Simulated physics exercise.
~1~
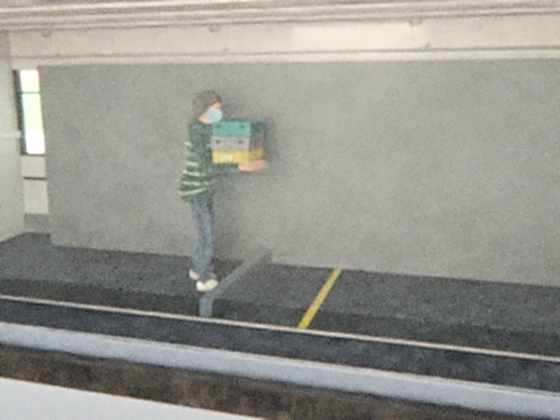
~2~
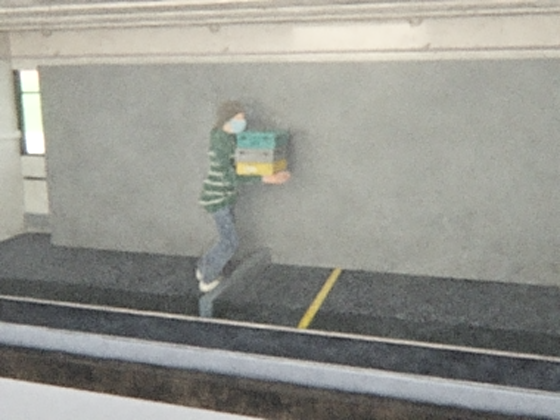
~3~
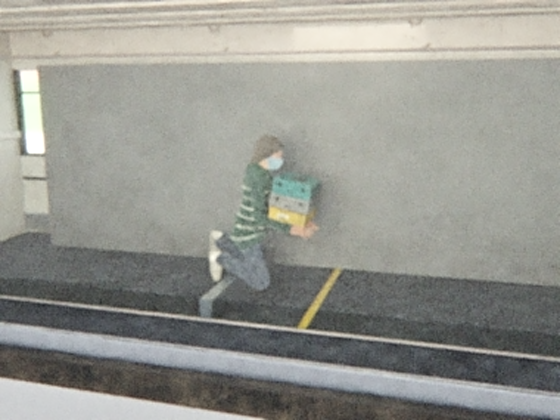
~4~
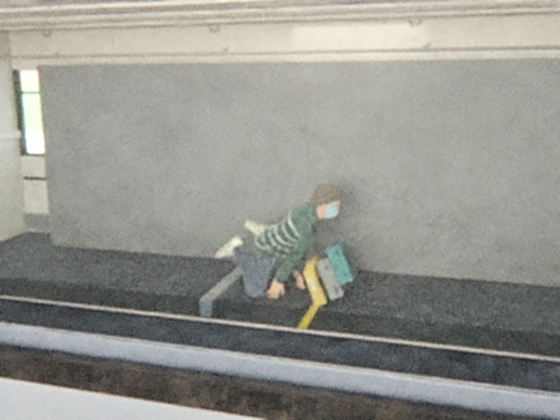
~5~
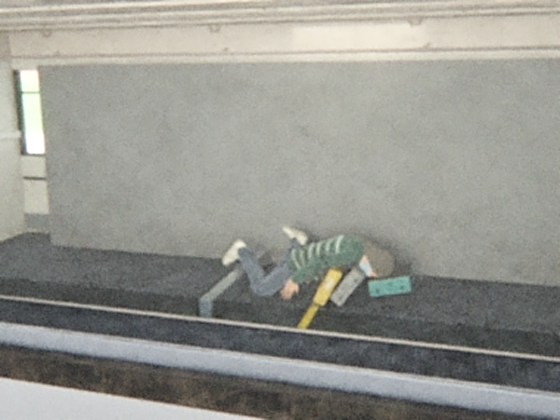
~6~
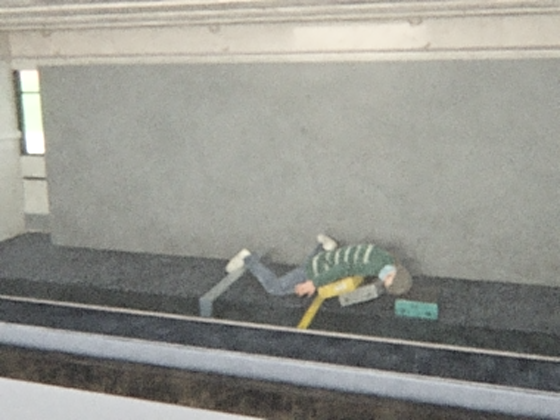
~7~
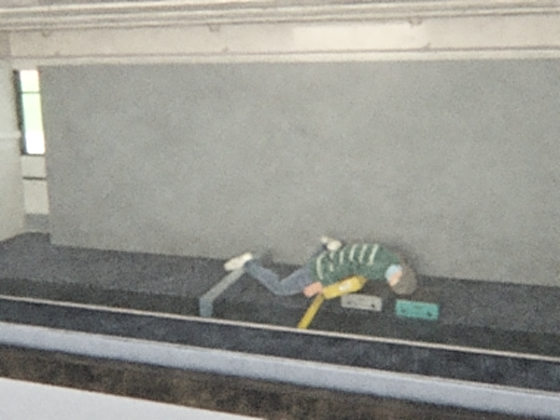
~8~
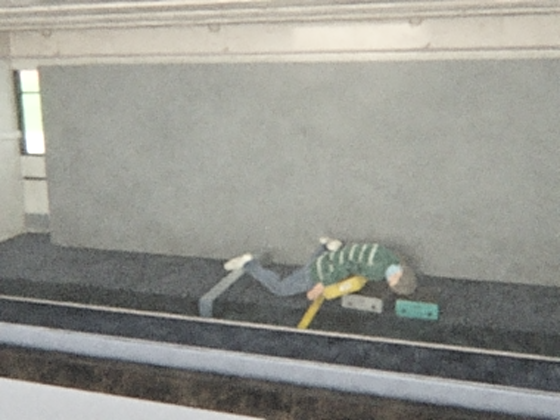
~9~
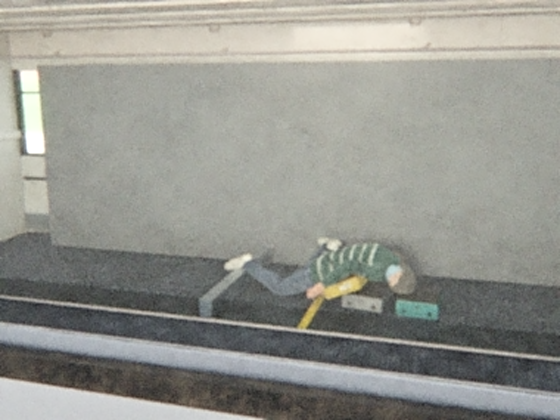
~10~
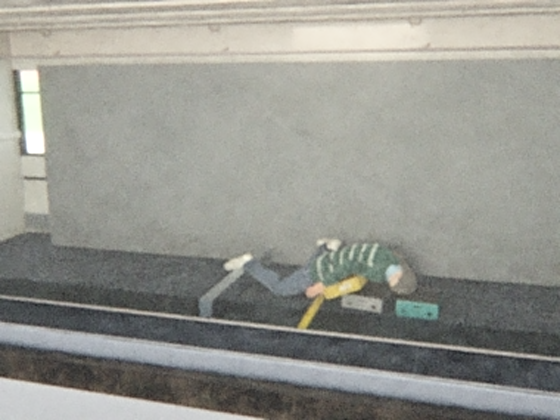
A masked person in a green striped top, holding three stacked boxes, toppled forward to the right over a low rail and dropped to the floor, where they lay still across the yellow box, with the grey and teal ones beyond the yellow line.
